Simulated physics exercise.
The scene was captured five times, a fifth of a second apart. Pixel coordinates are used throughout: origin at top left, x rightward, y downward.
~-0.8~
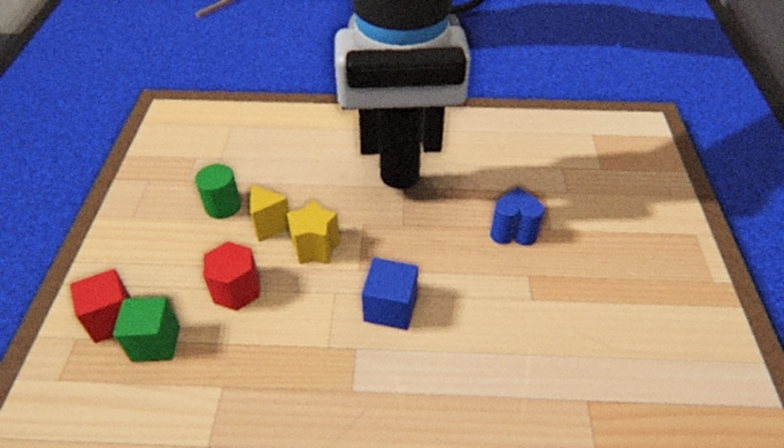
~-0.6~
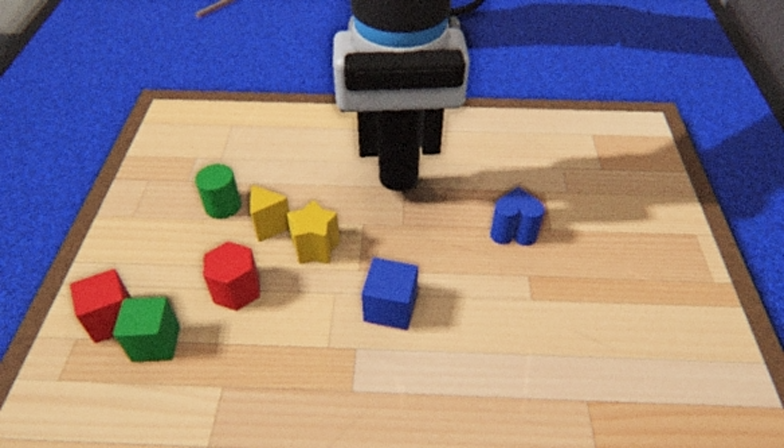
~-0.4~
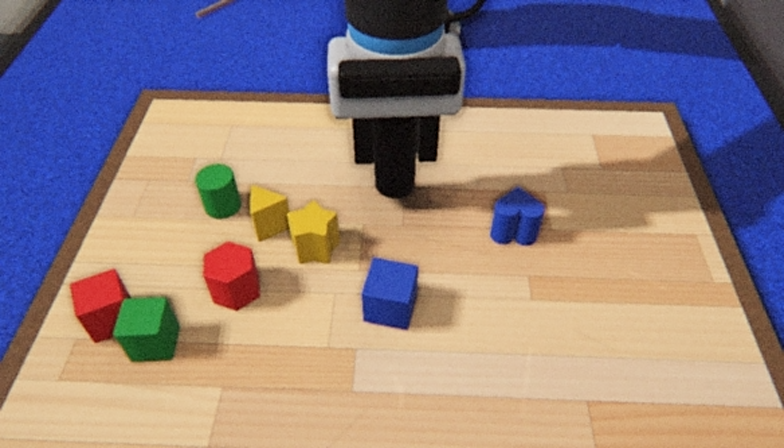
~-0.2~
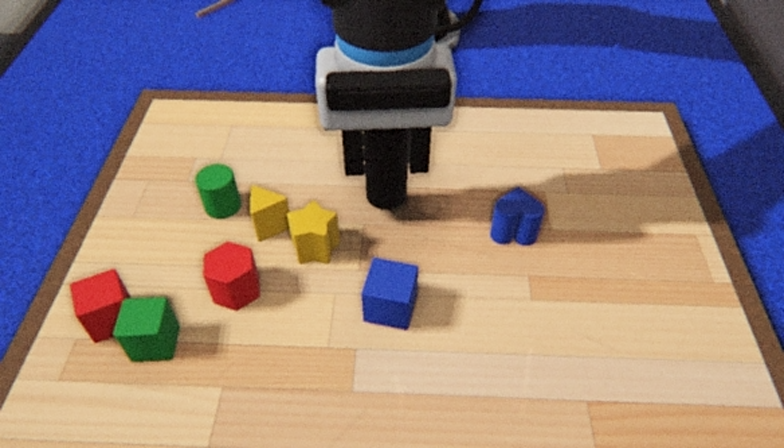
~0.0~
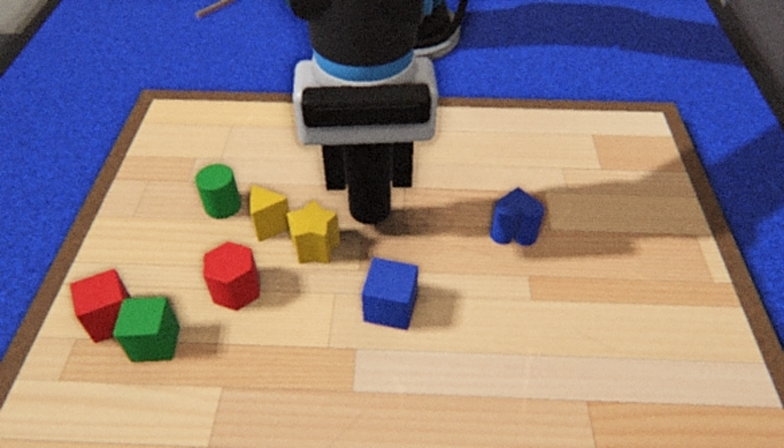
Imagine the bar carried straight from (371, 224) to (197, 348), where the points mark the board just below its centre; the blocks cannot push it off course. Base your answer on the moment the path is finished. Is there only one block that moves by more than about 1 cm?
Short answer: No.
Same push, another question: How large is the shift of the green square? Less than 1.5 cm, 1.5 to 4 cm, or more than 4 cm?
It goes under 1.5 cm.
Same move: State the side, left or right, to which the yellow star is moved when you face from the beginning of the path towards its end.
It is displaced to the right.
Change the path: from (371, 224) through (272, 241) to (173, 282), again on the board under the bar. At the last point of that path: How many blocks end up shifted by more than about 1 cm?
It should be three or more, as far as I can tell.
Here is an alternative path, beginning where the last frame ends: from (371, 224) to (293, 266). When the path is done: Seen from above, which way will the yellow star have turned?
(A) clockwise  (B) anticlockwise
The correct letter is A.
What follows on the original path. One third of the way, bar (317, 249); yellow star (273, 229), turned 60° clockwise.
Two thirds of the way, bar (258, 290); red six-sided block (209, 263), turned 30° anticlockwise; yellow star (250, 234), turned 110° clockwise.
At the end, bar (192, 337); green square not moved; red six-sided block (195, 266); yellow star (250, 234), turned 110° clockwise.
